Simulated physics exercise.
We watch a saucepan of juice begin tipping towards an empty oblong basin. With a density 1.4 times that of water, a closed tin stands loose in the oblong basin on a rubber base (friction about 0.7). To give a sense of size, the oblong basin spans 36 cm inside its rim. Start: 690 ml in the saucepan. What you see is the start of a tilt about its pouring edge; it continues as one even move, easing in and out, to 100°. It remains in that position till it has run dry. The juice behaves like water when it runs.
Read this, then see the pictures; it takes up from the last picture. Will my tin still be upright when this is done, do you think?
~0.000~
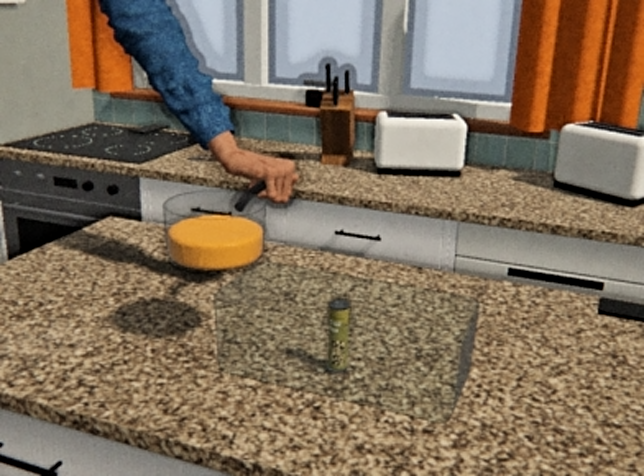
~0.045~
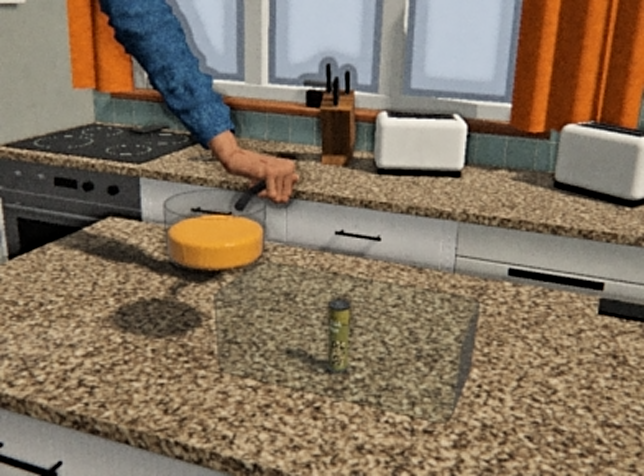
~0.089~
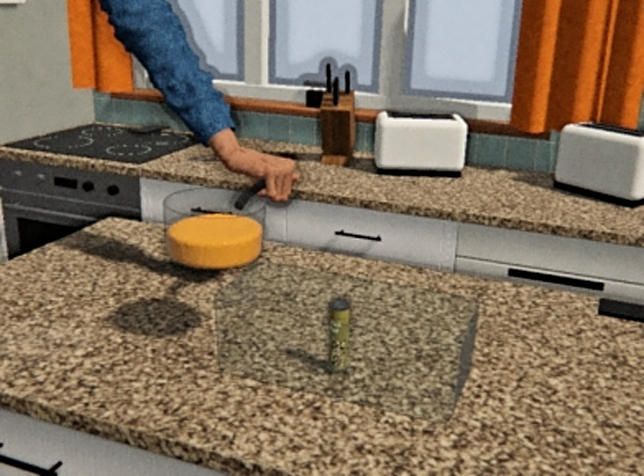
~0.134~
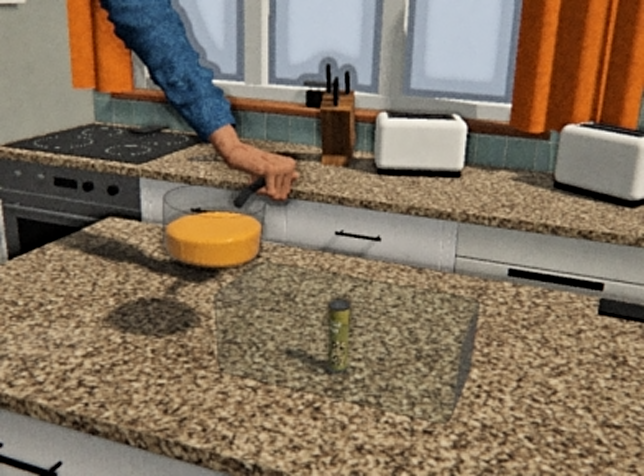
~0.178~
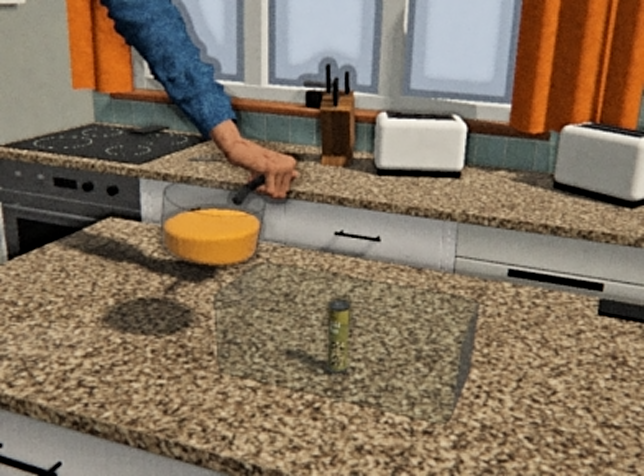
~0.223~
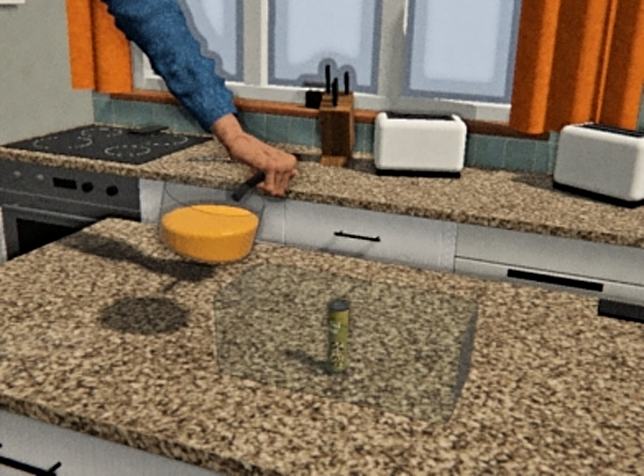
It keels over.
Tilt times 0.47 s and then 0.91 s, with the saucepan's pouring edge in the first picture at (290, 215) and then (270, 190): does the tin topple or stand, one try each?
Run one: It does not tip. Run two: It tumbles.
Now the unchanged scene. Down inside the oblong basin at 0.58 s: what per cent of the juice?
Near 0 in a hundred.
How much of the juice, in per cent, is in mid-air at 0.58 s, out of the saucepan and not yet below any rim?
I'd say close to 20 per cent.
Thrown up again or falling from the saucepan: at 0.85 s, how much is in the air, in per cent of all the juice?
Estimate: About 26 in a hundred.
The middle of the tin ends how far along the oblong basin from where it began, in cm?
7.5 cm.
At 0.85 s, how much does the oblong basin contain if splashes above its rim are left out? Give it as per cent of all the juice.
I reckon close to 54 per cent.
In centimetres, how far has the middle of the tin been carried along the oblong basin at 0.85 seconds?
Roughly 1 cm.
Then, 0.58 s in, the tilt is 70° and 81 per cent is still to pour; the tin stands where it began.
Then, 0.85 s in, the tilt is 98° and 21 per cent is still to pour; the tin leans 6°.
Then, 1.13 s in, the tilt is 100° and 2 per cent is still to pour; the tin lies on its side.
Then, 1.43 s in, the tilt is 100° and 0 per cent is still to pour; the tin lies on its side.
Finally, the tin lies on its side.
